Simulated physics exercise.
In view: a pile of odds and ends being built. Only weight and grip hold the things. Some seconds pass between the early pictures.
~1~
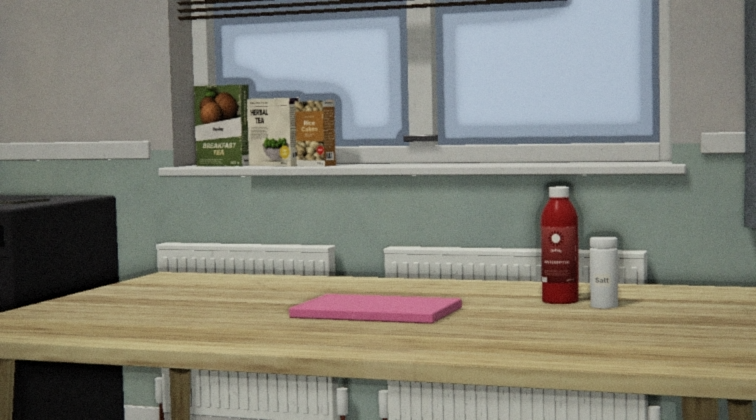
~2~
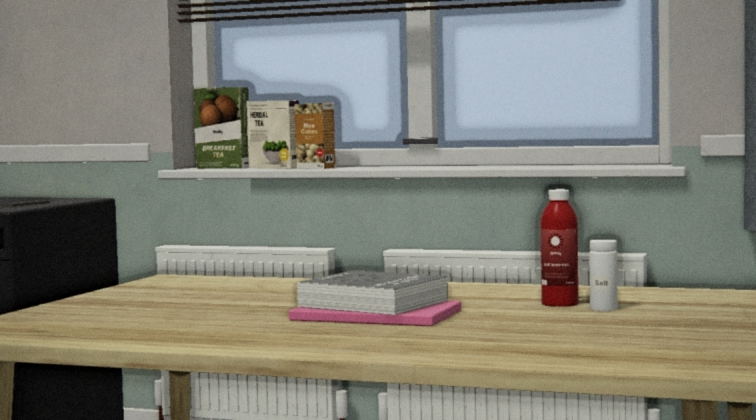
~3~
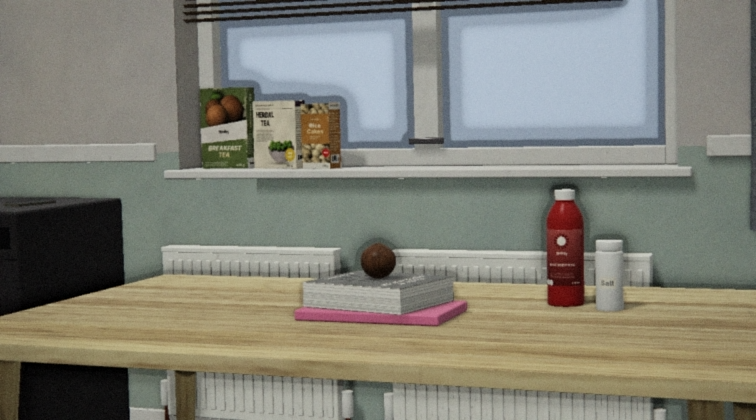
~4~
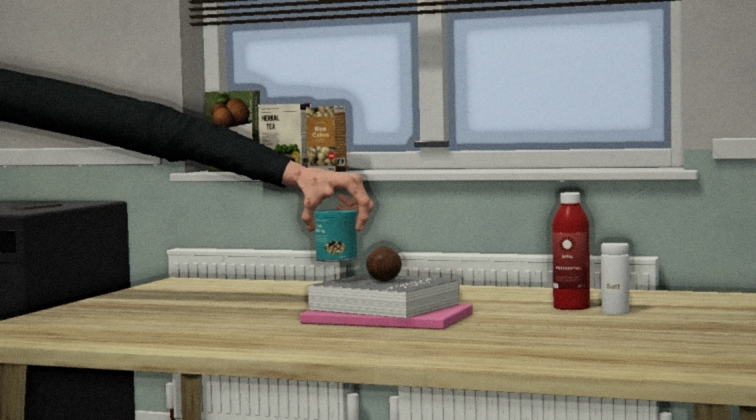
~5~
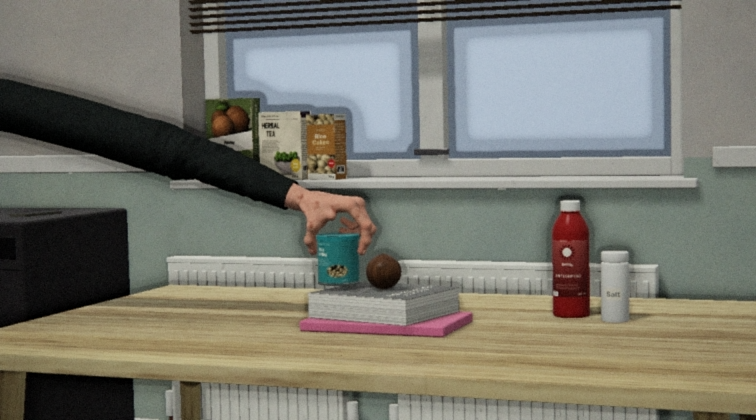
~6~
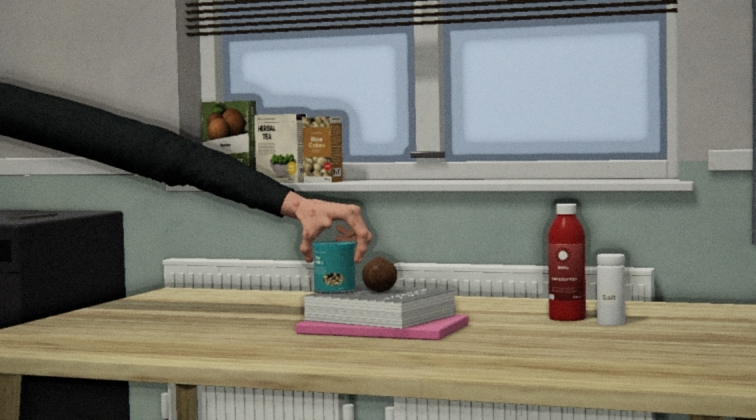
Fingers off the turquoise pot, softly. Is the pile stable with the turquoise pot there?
In the end the pile stays up.
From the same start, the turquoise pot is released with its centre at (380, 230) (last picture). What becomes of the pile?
Then it comes apart.
Then, 0.50 s on from there, no change.
Then, 1.20 s on from there, turquoise pot resting near (334, 267).
Then, 1.90 s on from there, things are still on the move.
Then, 2.60 s on from there, no change.
In the end, all 6 unmoved. At the end, from the last picture's camera, turquoise pot near (334, 267). The pile holds.
